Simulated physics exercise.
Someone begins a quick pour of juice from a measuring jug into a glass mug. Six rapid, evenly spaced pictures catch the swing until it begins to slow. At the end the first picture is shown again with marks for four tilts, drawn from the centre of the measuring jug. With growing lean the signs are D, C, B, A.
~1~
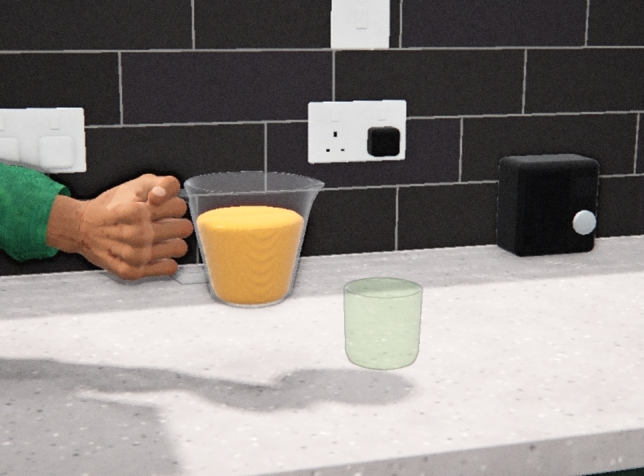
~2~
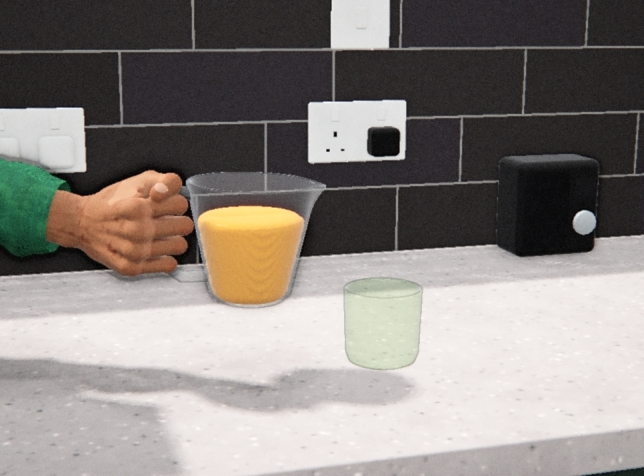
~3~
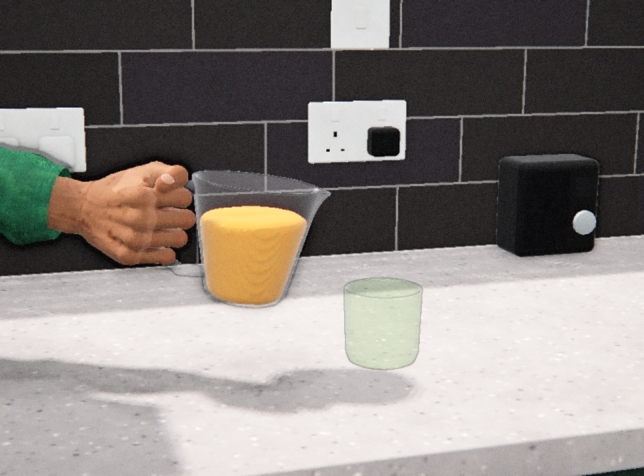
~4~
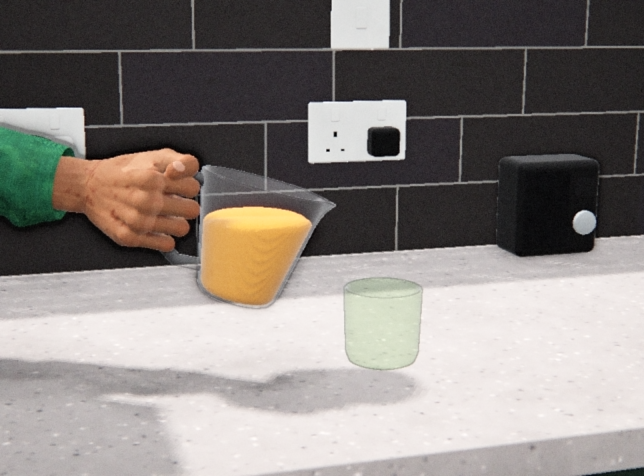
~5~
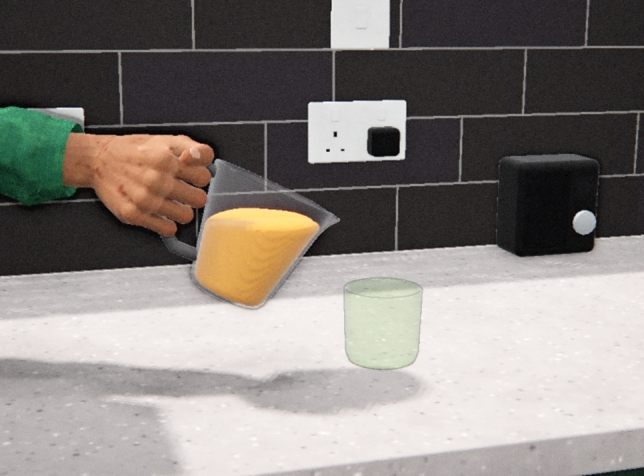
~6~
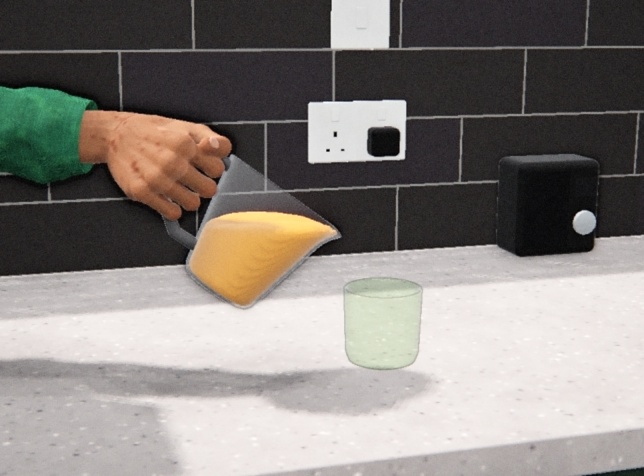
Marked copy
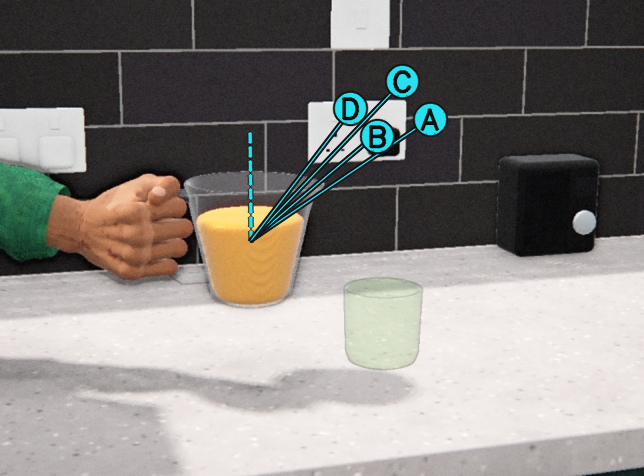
Hand in a green sleeve tilting a clear jug of orange juice rightward beside a pale green glass on a speckled counter.
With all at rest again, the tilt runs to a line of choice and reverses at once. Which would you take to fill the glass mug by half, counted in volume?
Choose B.
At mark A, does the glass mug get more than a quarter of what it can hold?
Yes.
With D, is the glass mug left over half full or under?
Under half.
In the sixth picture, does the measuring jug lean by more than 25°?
Yes.
On the marked copy, A at (415, 128); B at (362, 145); C at (390, 93); D at (341, 122).
For mark A, the glass mug ends with about 67 % of what it can hold.
For mark B, the glass mug ends with about 48 % of what it can hold.
For mark C, the glass mug ends with about 31 % of what it can hold.
For mark D, the glass mug ends with about 16 % of what it can hold.
